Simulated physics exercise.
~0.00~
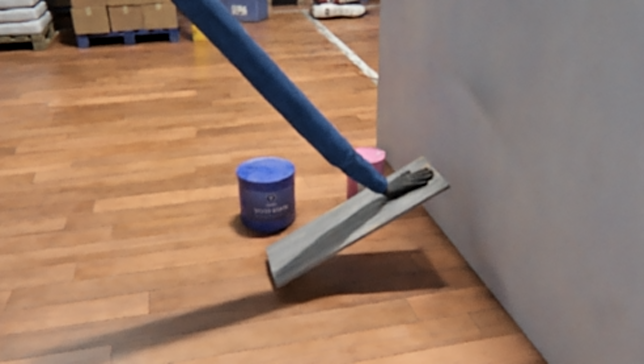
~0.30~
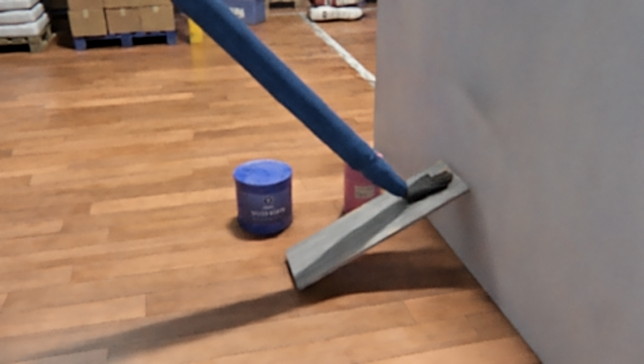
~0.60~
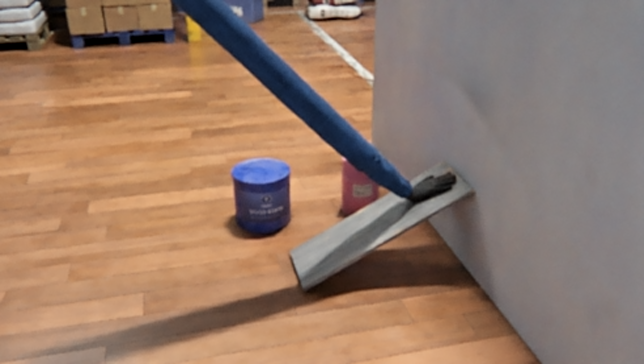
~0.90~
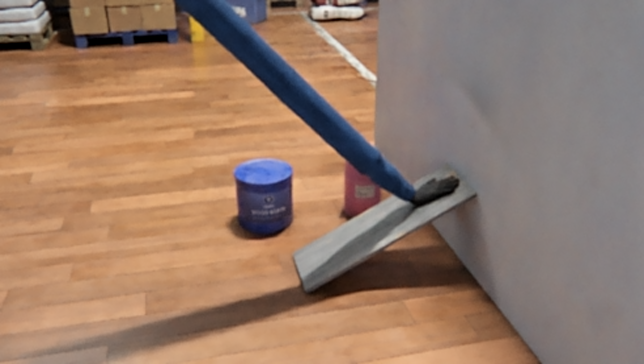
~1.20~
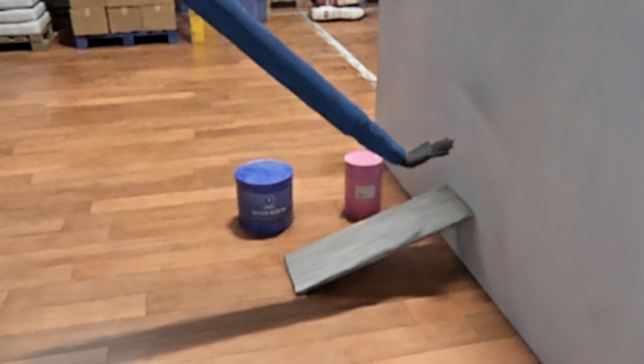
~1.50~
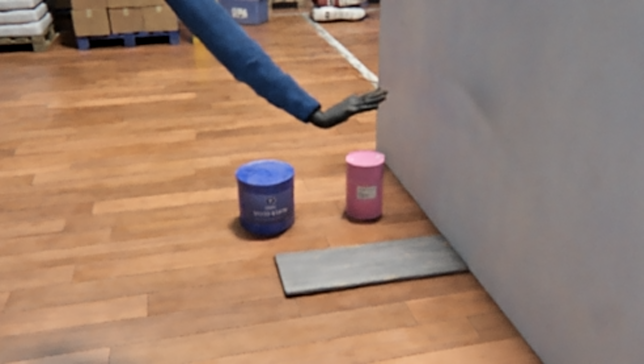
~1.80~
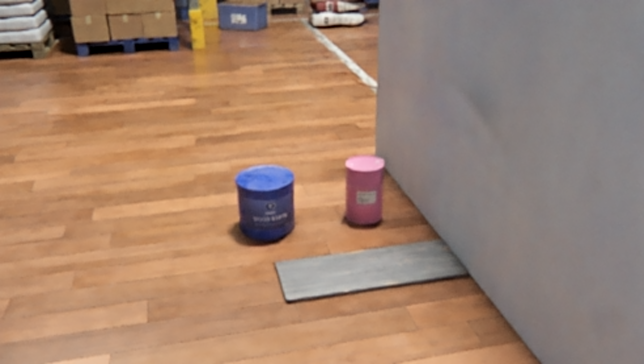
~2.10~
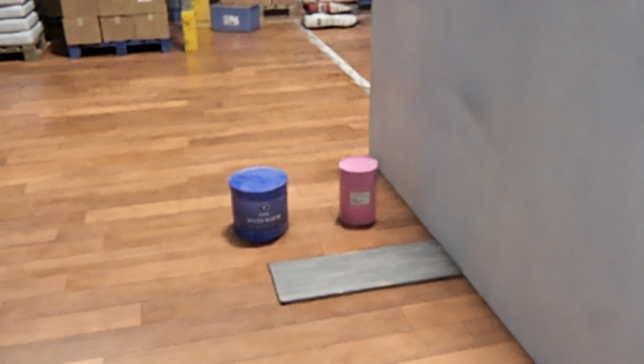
On a wood-patterned floor beside a large grey panel, a gloved hand in a blue sleeve propped a grey board against the panel near a blue pail and a pink canister, then let go and withdrew as the board slid down and ended up flat.
